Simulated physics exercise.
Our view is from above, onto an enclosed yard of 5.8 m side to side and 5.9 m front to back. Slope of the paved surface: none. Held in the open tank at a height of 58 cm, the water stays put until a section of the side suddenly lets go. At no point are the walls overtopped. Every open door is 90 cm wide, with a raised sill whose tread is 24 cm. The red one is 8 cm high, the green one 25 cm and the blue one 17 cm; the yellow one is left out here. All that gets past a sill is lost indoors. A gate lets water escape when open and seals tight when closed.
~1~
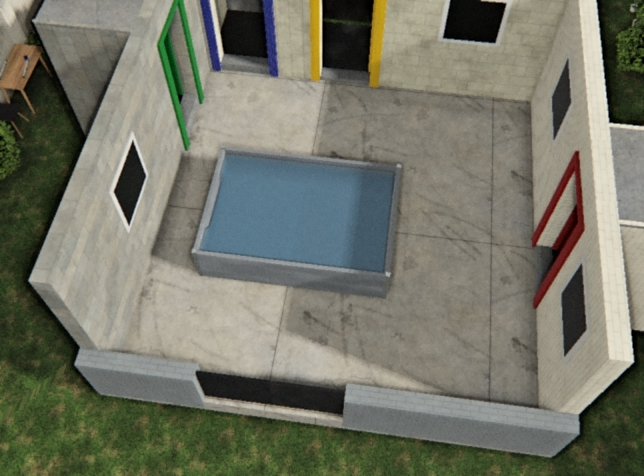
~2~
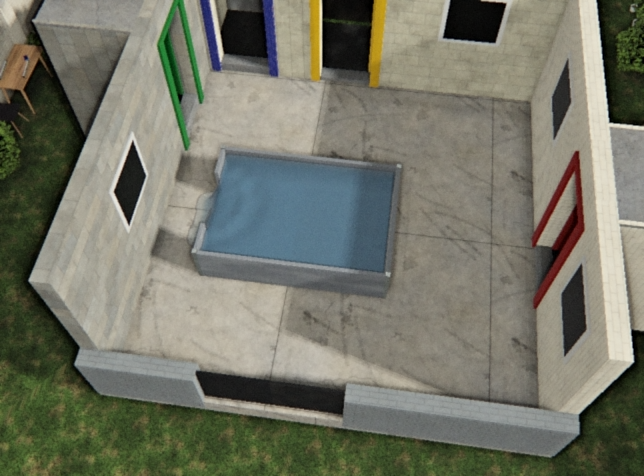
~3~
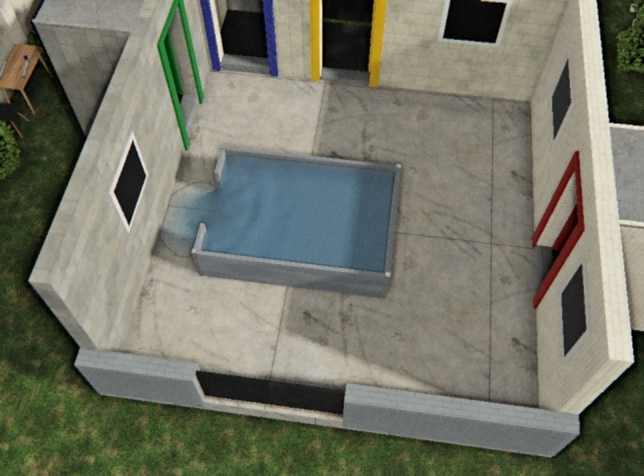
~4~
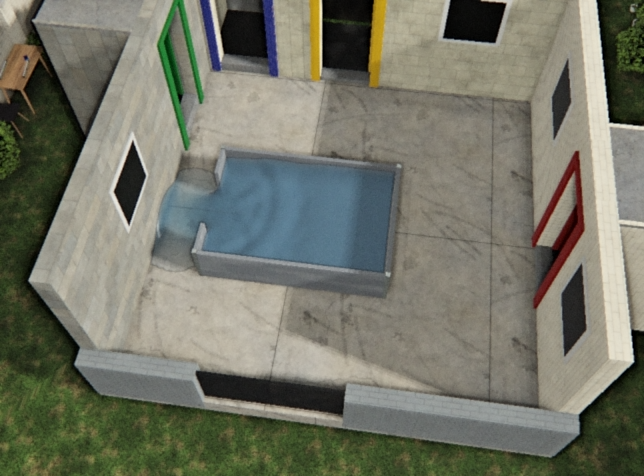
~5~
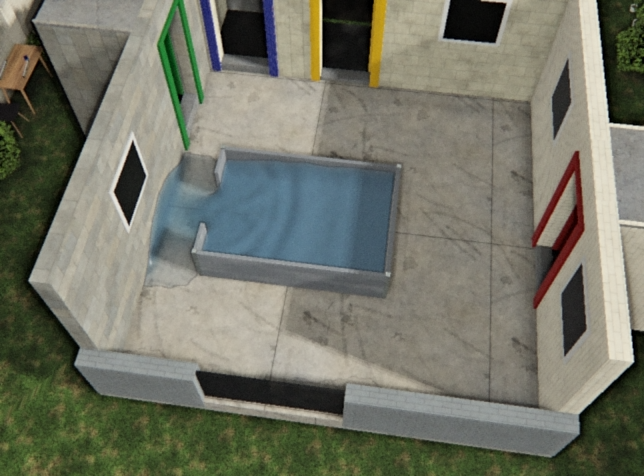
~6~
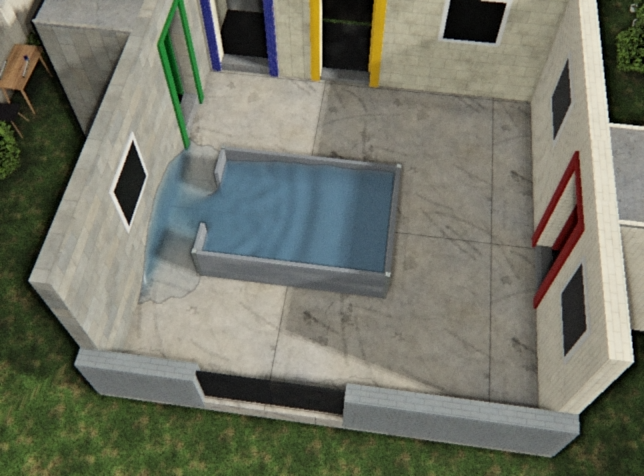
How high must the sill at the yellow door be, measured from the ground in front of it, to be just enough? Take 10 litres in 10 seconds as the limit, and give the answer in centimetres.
About 7 cm.
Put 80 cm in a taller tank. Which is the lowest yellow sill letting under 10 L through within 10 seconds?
Roughly 10.0 centimetres would do it.
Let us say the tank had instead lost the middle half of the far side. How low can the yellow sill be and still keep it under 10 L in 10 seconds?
You'd want it roughly 32 centimetres tall.
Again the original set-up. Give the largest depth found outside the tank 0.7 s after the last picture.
Max depth: Near 46 cm.
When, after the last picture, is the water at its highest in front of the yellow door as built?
The level tops out near 2.4 seconds.
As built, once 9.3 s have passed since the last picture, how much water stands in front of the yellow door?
5.0 cm.
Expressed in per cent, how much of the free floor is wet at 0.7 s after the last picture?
Some 20 in a hundred.
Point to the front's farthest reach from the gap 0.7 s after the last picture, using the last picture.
The tip of the flood lies near (210, 74).
Then, 0.7 s after the last picture water covers 20 % of the floor, deepest (46 cm) near (167, 212); it has not reached the yellow door.
Then, 2.3 s after the last picture water covers 45 % of the floor, deepest (36 cm) near (167, 212); 10 cm at the yellow door, 0 litres in over its 8 cm sill.
Then, 9.3 s after the last picture water covers 95 % of the floor, deepest (14 cm) near (164, 221); 5 cm at the yellow door, 5 litres in over its 8 cm sill.
At the yellow door as built, the water peaked near 10 cm, 2.3 s after the last picture.
With a sill of 5.5 cm, 21 litres would have come in within the 10 s; with 7.5 cm, 7 litres. So under 10 litres takes about 7 cm.
